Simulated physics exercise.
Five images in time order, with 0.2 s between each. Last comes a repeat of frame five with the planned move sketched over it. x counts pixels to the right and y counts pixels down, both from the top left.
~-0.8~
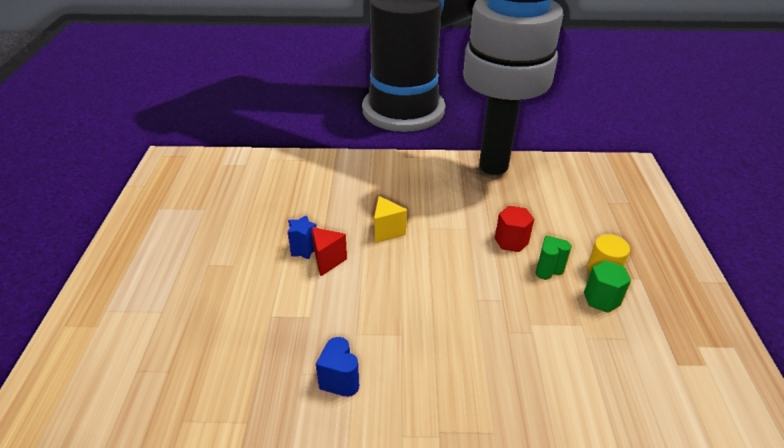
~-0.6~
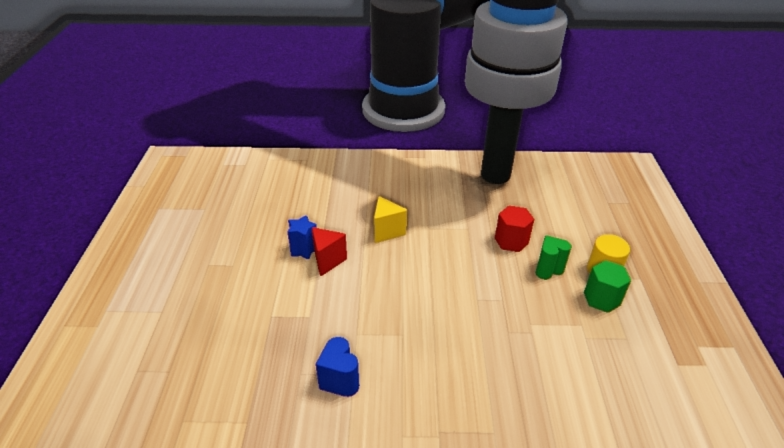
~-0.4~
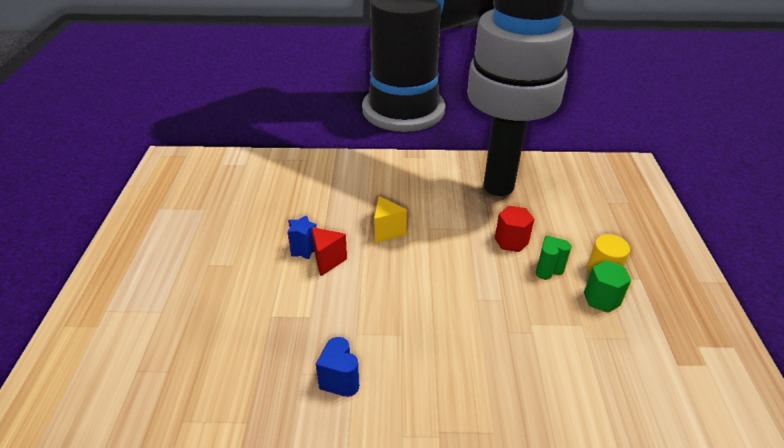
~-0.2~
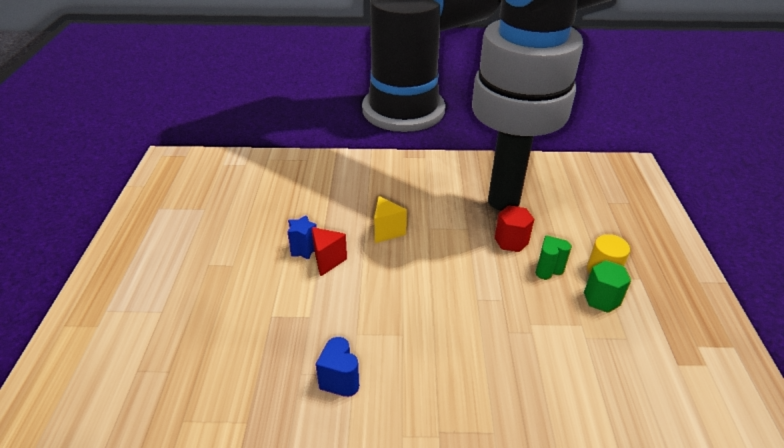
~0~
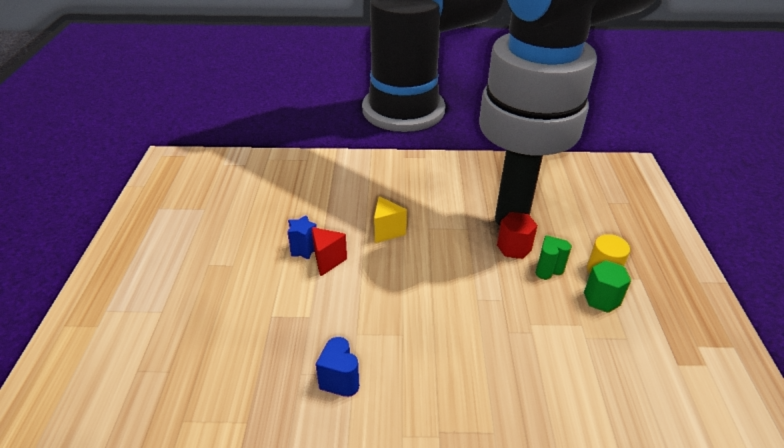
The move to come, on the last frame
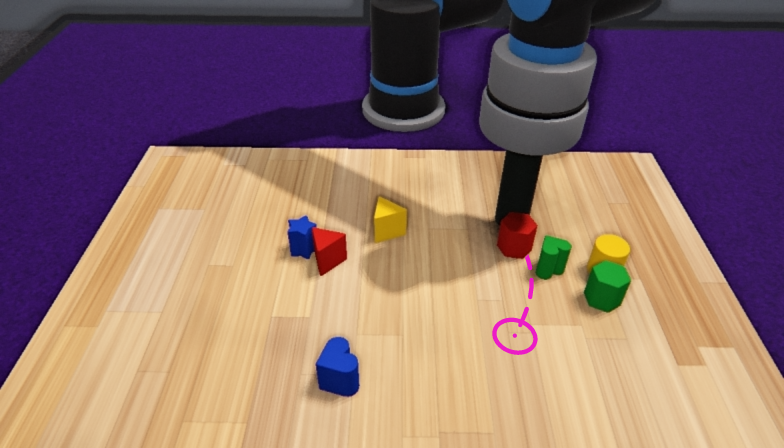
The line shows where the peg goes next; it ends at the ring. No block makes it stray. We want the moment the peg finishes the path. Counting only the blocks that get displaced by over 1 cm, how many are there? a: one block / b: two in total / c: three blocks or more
I choose b.
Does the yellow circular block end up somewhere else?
My answer is no.
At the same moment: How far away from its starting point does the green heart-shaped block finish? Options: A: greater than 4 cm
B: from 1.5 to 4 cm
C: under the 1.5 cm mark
My pick is B.
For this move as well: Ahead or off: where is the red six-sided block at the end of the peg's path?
Once the path is finished, the red six-sided block still sits ahead of the peg.
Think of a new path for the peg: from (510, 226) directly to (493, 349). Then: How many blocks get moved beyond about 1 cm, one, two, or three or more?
The count is one.
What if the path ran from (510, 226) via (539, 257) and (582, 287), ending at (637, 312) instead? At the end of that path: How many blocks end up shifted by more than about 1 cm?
Three or more shift.
The drawn path runs from (510, 226) through (528, 259) and (530, 296) to (515, 336).
The first path, step by step. One third of the way, peg at (529, 254); red six-sided block at (530, 258), turned 15° clockwise; green heart-shaped block at (564, 251), turned 20° anticlockwise.
Two thirds of the way, peg at (532, 292); red six-sided block at (534, 300); green heart-shaped block at (573, 261), turned 85° anticlockwise.
At the end, peg at (516, 330); red six-sided block at (530, 344), turned 25° anticlockwise; green heart-shaped block at (573, 261), turned 85° anticlockwise; green six-sided block not moved; yellow circular block not moved.
